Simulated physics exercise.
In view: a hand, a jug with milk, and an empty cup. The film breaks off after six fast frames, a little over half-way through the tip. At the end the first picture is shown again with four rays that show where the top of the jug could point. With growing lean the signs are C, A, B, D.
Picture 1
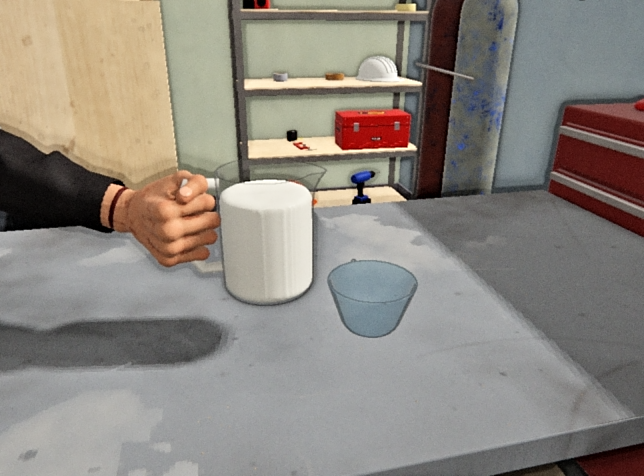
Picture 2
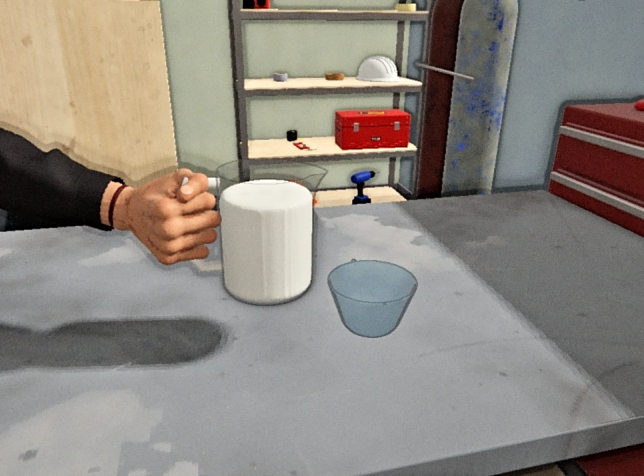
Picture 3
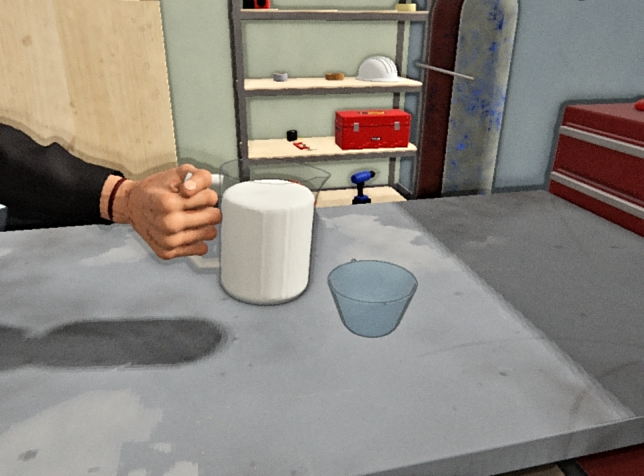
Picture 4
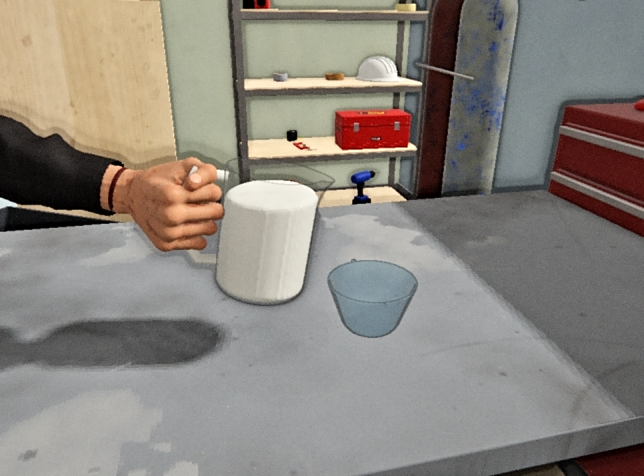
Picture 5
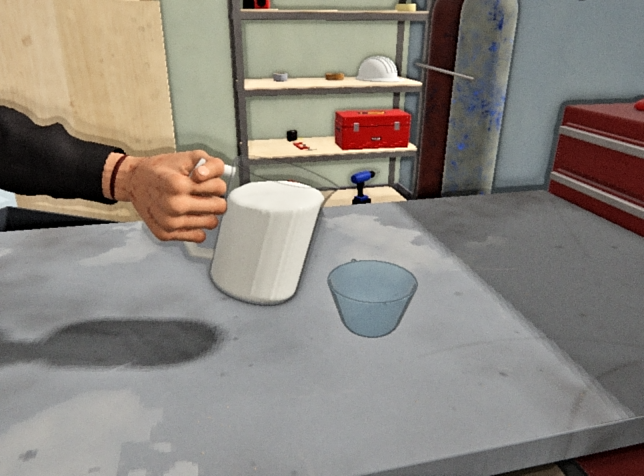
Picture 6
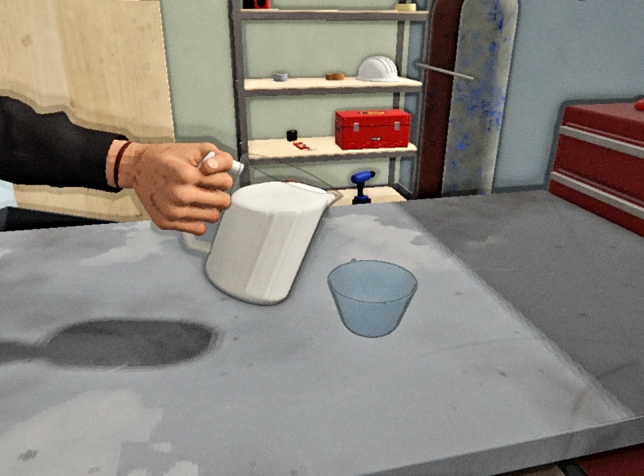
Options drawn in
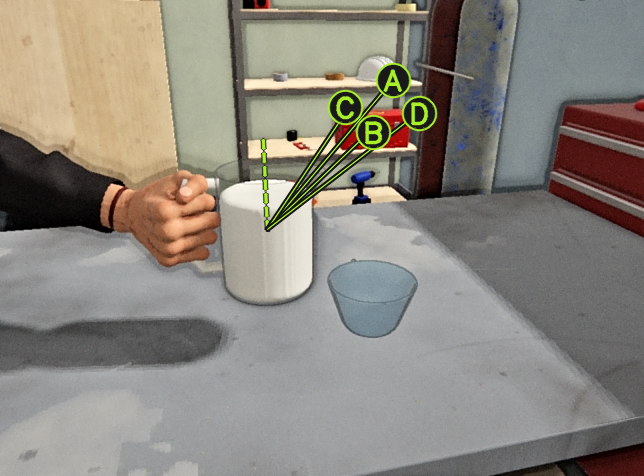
We see a hand holding a white jug of milk upright beside an empty, bluish see-through cup on a grey table; then the hand rises slightly and gradually tilts the jug to the right, while the cup stays still.
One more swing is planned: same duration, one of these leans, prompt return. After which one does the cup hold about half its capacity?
Tilt D does it best.
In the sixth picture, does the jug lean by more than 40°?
No, it does not.
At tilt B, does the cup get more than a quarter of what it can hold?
Yes, clearly.
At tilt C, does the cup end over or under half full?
Under half.
On the marked copy, A at (381, 93); B at (358, 142); C at (338, 123); D at (405, 122).
With A, the cup ends with about 22 % of what it can hold.
With B, the cup ends with about 35 % of what it can hold.
With C, the cup ends with about 11 % of what it can hold.
With D, the cup ends with about 52 % of what it can hold.
